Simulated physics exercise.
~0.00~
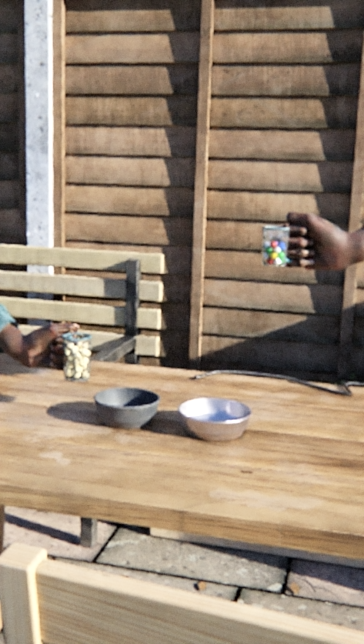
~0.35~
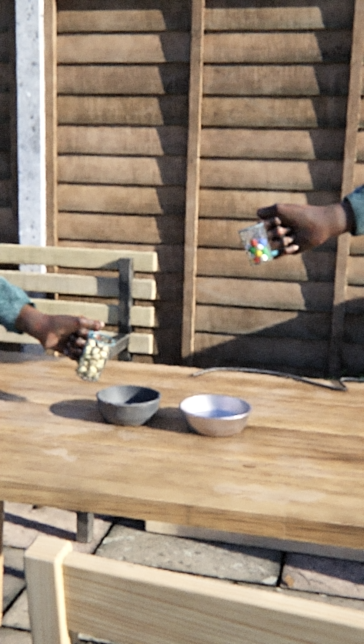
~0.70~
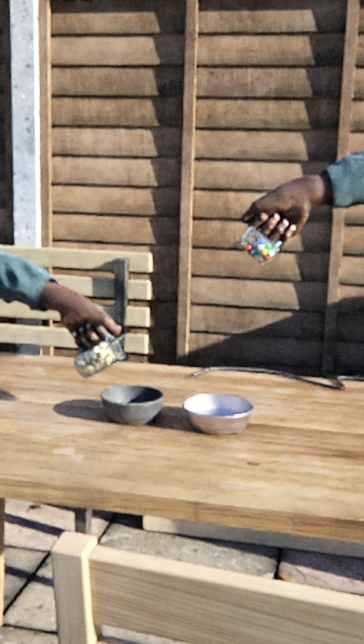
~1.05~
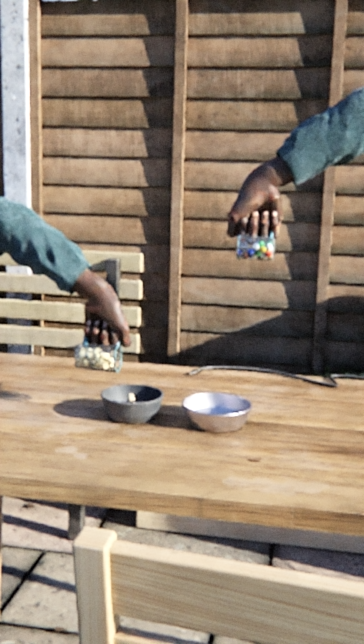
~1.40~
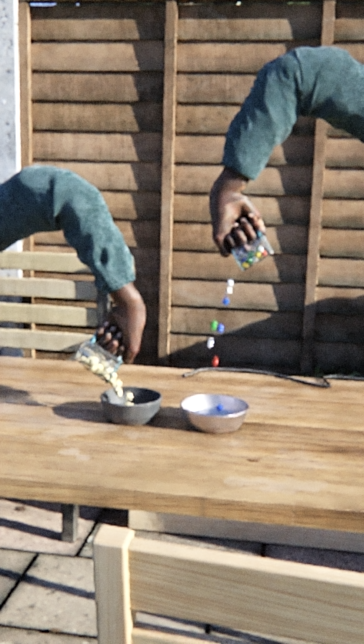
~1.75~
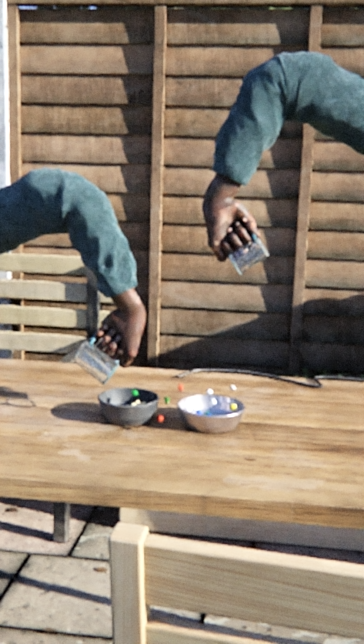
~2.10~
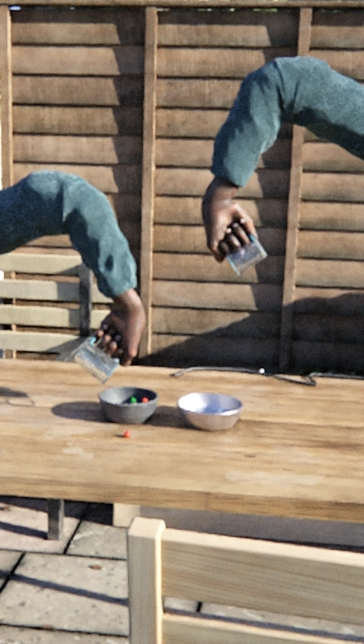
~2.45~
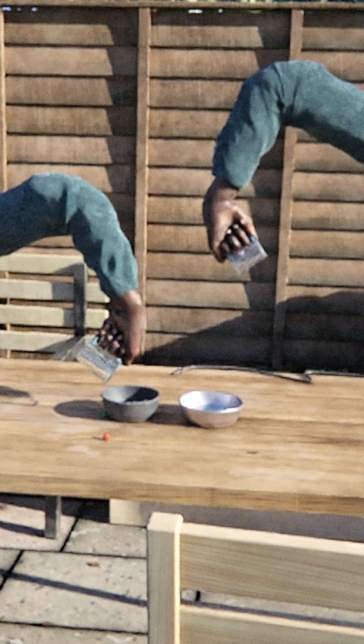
Sunny garden table, two hands tipping clear cups over bowls, pale pieces landing left, colourful ones dropping right and some scattering.
